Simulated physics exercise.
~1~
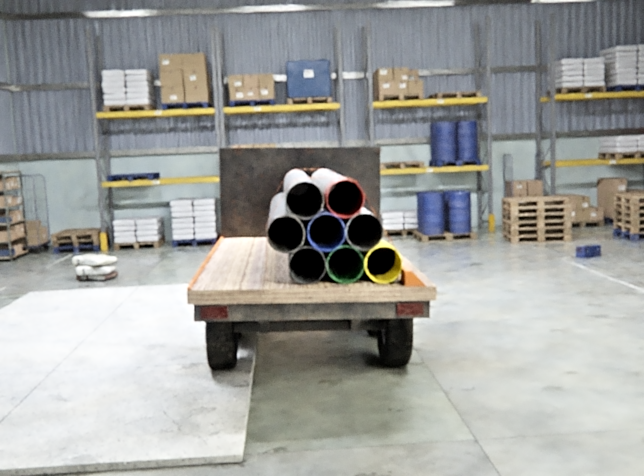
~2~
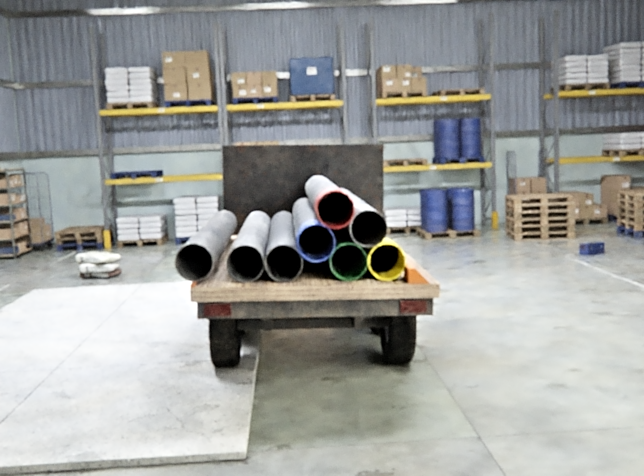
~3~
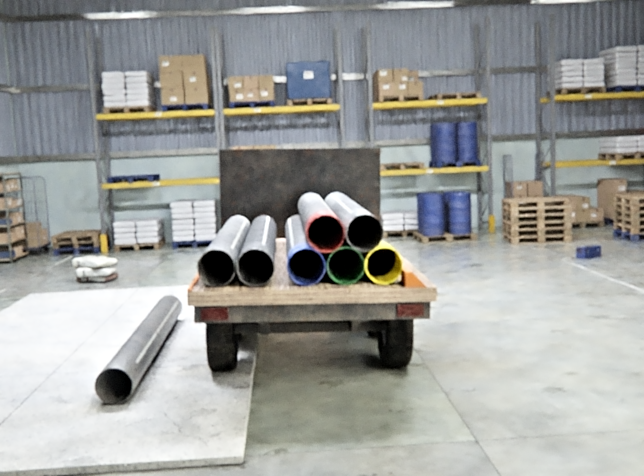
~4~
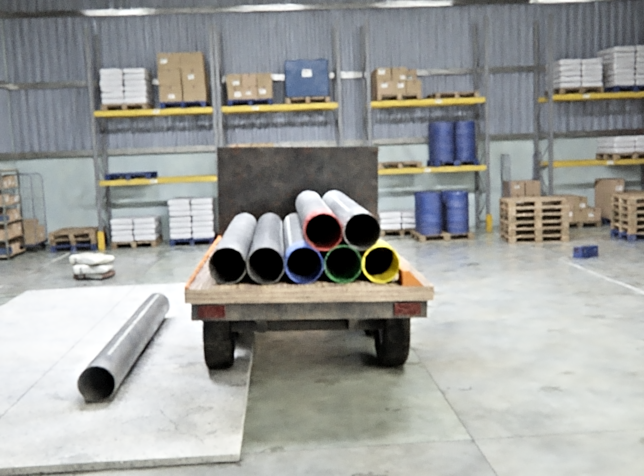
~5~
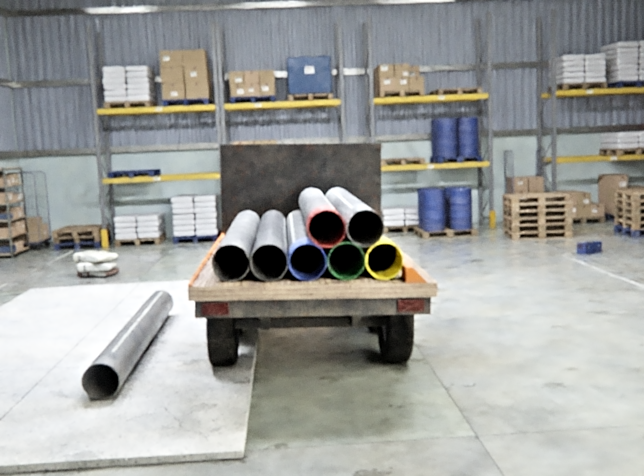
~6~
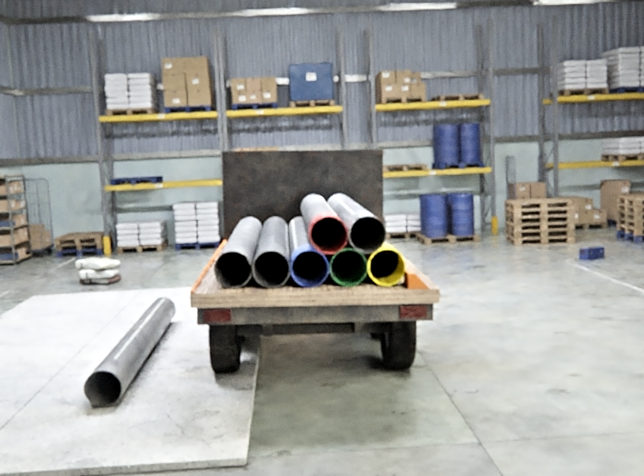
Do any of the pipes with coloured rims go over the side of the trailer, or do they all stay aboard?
They all stay aboard. The yellow, green and blue-rimmed pipes end up resting on the deck, with the red-rimmed one on top of the others.
